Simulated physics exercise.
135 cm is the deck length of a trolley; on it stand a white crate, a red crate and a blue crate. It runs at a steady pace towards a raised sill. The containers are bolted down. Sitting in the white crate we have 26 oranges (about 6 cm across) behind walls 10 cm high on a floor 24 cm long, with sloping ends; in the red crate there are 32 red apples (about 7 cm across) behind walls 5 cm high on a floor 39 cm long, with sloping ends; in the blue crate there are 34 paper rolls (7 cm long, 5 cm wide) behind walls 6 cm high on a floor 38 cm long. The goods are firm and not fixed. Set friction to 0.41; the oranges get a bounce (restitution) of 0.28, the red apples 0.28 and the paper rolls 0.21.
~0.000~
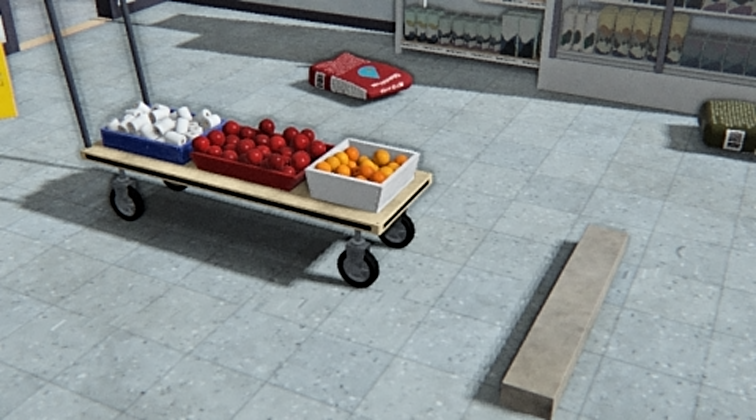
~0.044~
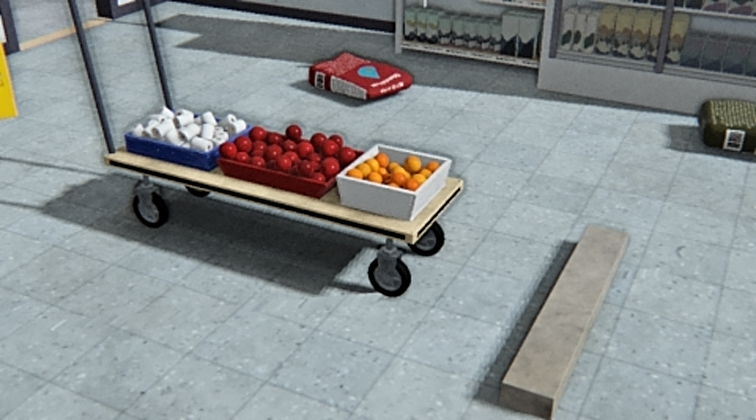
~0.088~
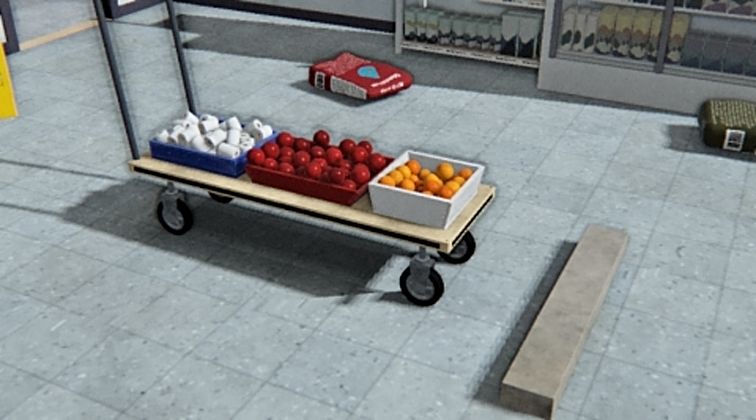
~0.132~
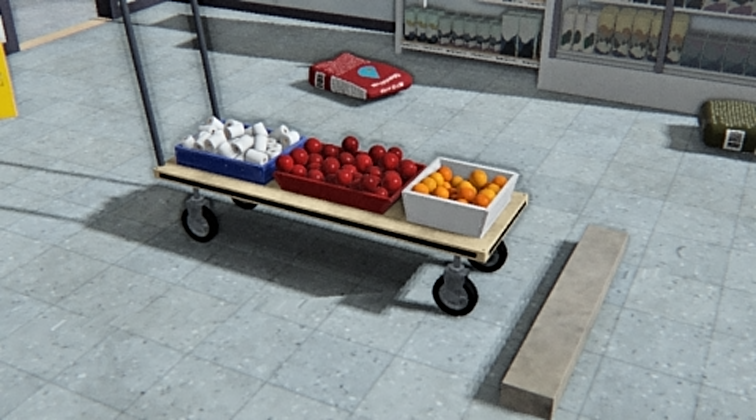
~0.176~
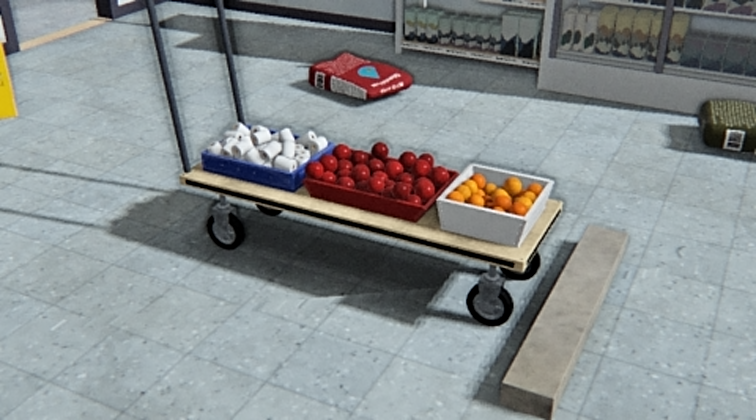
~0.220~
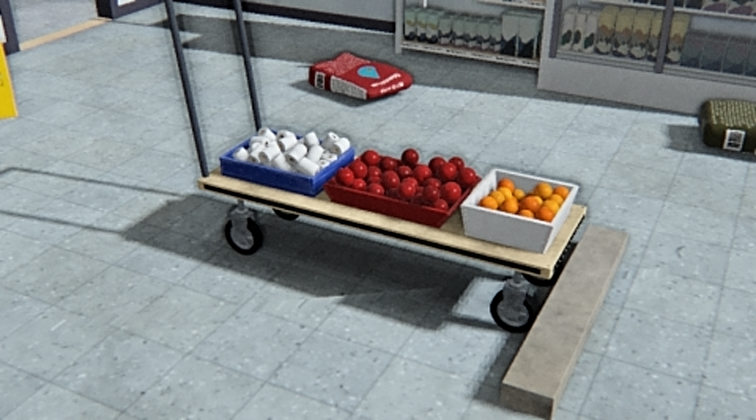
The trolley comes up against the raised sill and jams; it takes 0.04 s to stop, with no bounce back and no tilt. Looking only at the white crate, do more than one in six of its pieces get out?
No. Spillage stays beneath one sixth.
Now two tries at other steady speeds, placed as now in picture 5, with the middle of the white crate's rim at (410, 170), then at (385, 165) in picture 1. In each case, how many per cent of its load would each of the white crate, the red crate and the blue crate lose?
White crate 0 then 0, red crate 20 then 40, blue crate 10 then 40 per cent.
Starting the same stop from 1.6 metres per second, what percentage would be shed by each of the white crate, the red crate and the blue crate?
White crate 0 %, red crate 20 %, blue crate 10 %.
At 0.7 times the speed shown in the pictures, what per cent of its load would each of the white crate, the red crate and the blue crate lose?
In that case the white crate sheds 0 per cent, the red crate 20 per cent and the blue crate 30 per cent.
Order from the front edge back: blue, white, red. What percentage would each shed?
With that order the white crate sheds 10 per cent of its load, the red crate 40 per cent, and the blue crate 40 per cent.
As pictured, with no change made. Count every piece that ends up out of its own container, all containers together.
About 30 pieces.
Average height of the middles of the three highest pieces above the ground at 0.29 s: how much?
Close to 52 cm, on average.
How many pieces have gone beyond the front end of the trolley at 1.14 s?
Count: Approx. 4.
After 0.29 s, the white crate has all 26, the red crate is down by 5 of 32 and the blue crate is down by 2 of 34.
After 0.41 s, the white crate has all 26, the red crate is down by 9 of 32 and the blue crate is down by 13 of 34.
After 0.64 s, the white crate is down by 1 of 26, the red crate is down by 15 of 32 and the blue crate is down by 15 of 34.
Final count (at 1.14 s), the white crate is down by 1 of 26, the red crate is down by 15 of 32 and the blue crate is down by 15 of 34. Asked share, 1 of 26, 4 per cent.
